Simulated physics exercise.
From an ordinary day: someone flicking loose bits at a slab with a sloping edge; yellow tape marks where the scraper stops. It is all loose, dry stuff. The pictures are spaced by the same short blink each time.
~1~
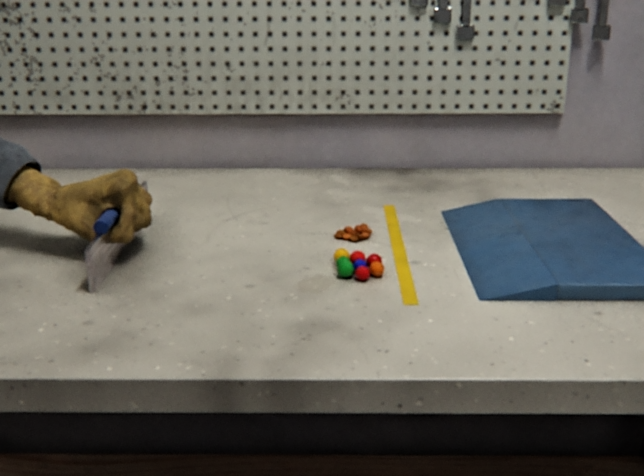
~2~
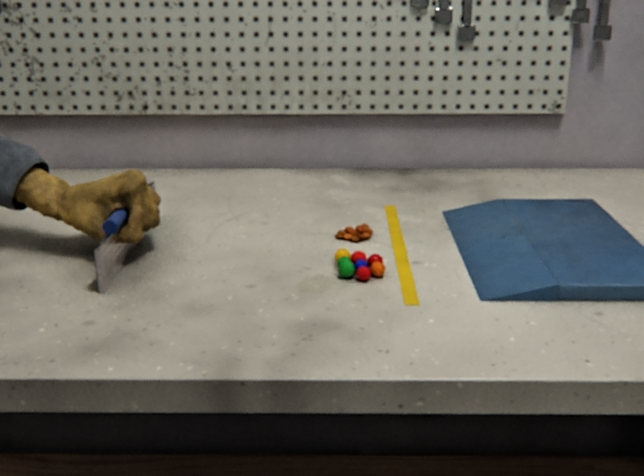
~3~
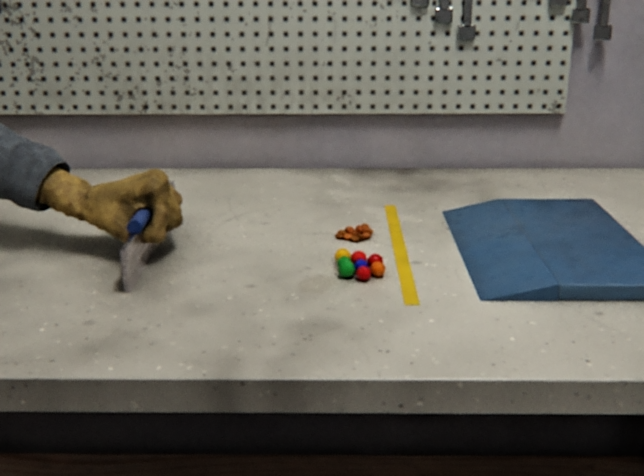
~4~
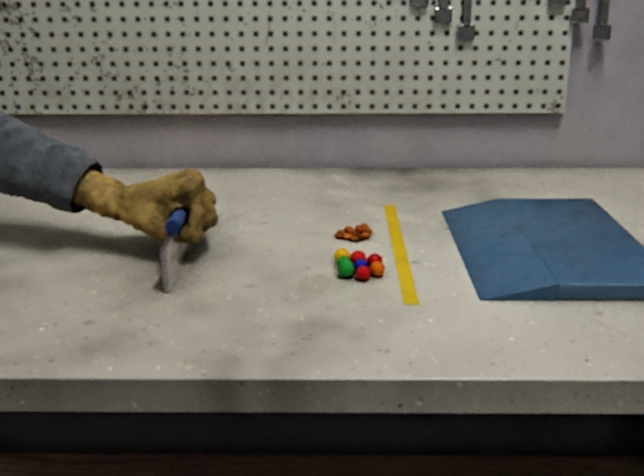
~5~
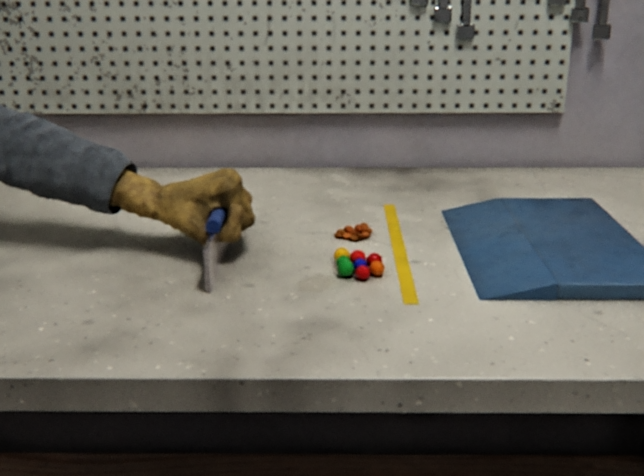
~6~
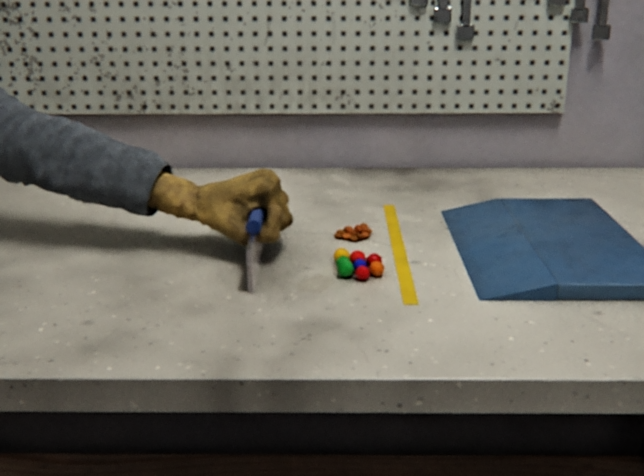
A gloved hand slides a blue-handled scraper rightward across the bench toward two small piles.
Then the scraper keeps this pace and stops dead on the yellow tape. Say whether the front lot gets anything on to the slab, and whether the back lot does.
In order: The front lot will succeed in part at least. The back lot will fail to get any pieces up.
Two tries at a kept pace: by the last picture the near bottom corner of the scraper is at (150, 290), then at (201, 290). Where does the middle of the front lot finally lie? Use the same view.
Roughly (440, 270), then (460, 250).
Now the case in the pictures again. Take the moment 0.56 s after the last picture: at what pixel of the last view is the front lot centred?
Near (574, 256).
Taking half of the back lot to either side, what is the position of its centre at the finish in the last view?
Its centre settles around (457, 232).
Then, 0.13 s on from there, scraper still moving, near (344, 210); front lot the whole lot short of the ramp; back lot the whole lot short of the ramp.
Then, 0.28 s on from there, scraper stopped at the yellow tape; front lot a little on the ramp, the bulk short of the ramp; back lot the whole lot short of the ramp.
Then, 0.56 s on from there, scraper stopped at the yellow tape; front lot the whole lot past the top; back lot near two thirds on the ramp, near a third short of the ramp.
In the end, scraper stopped at the yellow tape; front lot the whole lot past the top; back lot none at all past the top, near half on the ramp, near half short of the ramp.
